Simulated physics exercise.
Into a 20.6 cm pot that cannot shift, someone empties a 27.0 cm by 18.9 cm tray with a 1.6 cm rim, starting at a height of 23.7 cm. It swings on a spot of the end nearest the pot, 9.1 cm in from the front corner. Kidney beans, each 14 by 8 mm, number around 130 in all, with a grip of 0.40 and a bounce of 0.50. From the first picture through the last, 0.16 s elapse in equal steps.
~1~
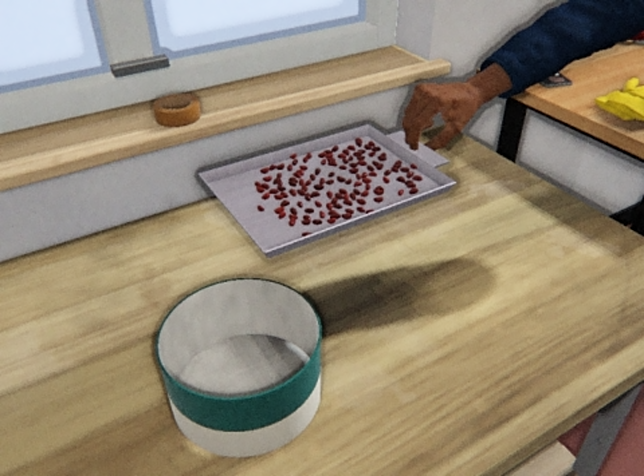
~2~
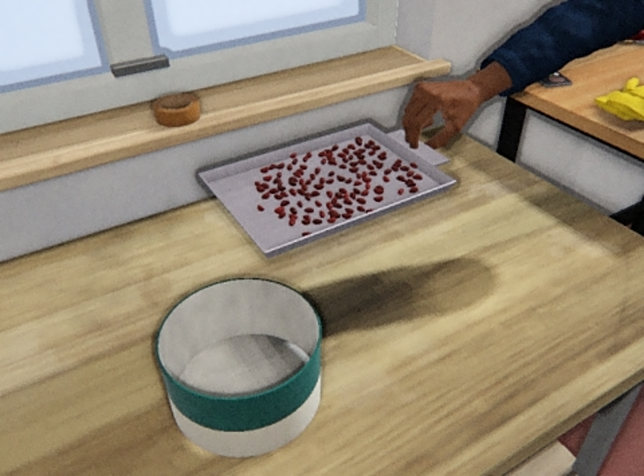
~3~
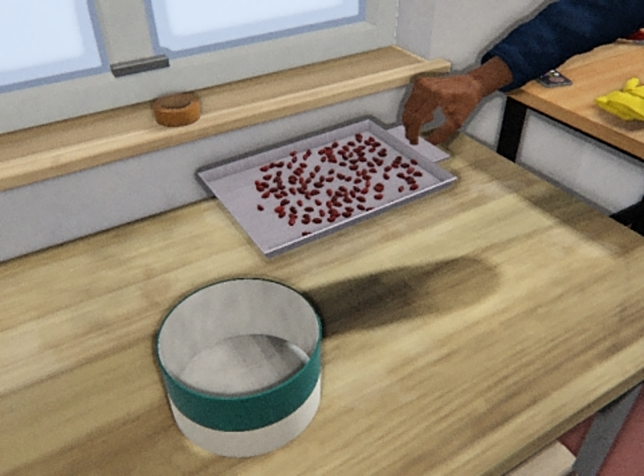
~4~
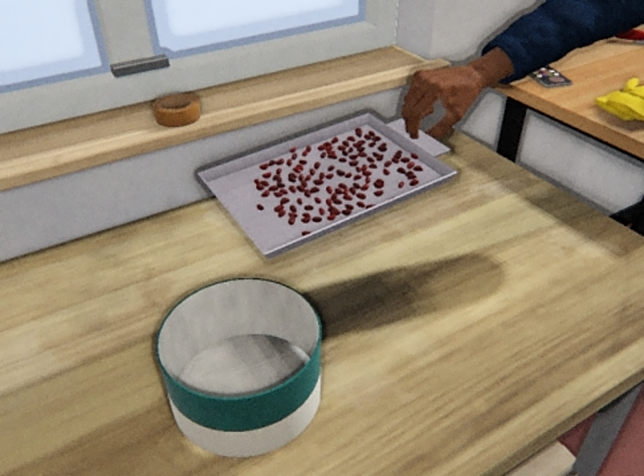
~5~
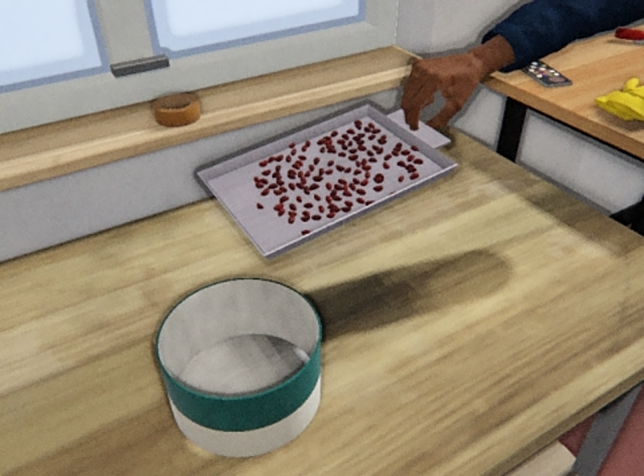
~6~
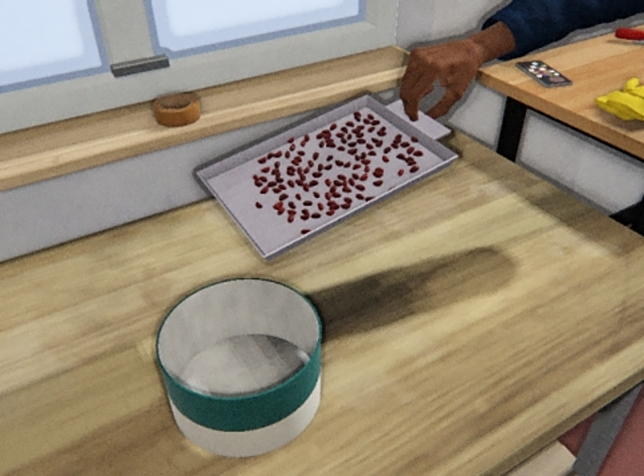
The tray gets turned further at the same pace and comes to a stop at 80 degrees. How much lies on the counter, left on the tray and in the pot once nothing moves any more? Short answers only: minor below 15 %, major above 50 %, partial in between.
In order: Counter: Looks like a minor amount; left on the tray: Looks like a minor amount; pot: Looks like over half the load.
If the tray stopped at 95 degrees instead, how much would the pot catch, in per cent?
That comes out at some 90 per cent.
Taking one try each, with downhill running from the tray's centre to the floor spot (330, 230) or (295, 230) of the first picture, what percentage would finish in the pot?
About 80 per cent on the first try and 100 per cent on the second.
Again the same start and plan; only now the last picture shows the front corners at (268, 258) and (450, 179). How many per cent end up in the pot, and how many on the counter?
In the pot: 65 per cent; on the counter: 35 per cent.
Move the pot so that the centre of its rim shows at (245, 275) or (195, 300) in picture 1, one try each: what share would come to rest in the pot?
I'd say close to 40 percent for the first spot and 65 percent for the second.
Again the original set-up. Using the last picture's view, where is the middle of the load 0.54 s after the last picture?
At that time the load is centred around (241, 253).
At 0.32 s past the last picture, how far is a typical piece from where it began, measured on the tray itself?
Roughly 6 cm.
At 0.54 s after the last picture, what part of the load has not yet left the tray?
Of the load, some 55 percent.
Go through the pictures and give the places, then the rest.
In the first frame, tray tilt 0 degrees, front corners at (268, 247) and (449, 181); middle of the pieces at (330, 182); pot at (239, 332).
In the second frame, tray tilt 0 degrees, front corners at (267, 247) and (449, 180); middle of the pieces at (330, 182).
In the third frame, tray tilt 2 degrees, front corners at (267, 248) and (449, 177); middle of the pieces at (330, 180).
In the fourth frame, tray tilt 4 degrees, front corners at (267, 249) and (450, 171), lowest corner left front; middle of the pieces at (330, 177).
In the fifth frame, tray tilt 7 degrees, front corners at (267, 250) and (450, 164), lowest corner left front; middle of the pieces at (330, 172).
In the sixth frame, tray tilt 10 degrees, front corners at (266, 251) and (450, 155), lowest corner left front; middle of the pieces at (329, 168); pot at (239, 332).
Then, 0.32 s after the last picture, tilt 44 degrees; the tray holds 100 %, the pot 0 %.
Then, 0.54 s after the last picture, tilt 67 degrees; the tray holds 55 %, the pot 5 %.
Then, 0.87 s after the last picture, tilt 80 degrees; the tray holds 5 %, the pot 90 %.
In the end, counter 5 %, tray 0 %, pot 95 %.
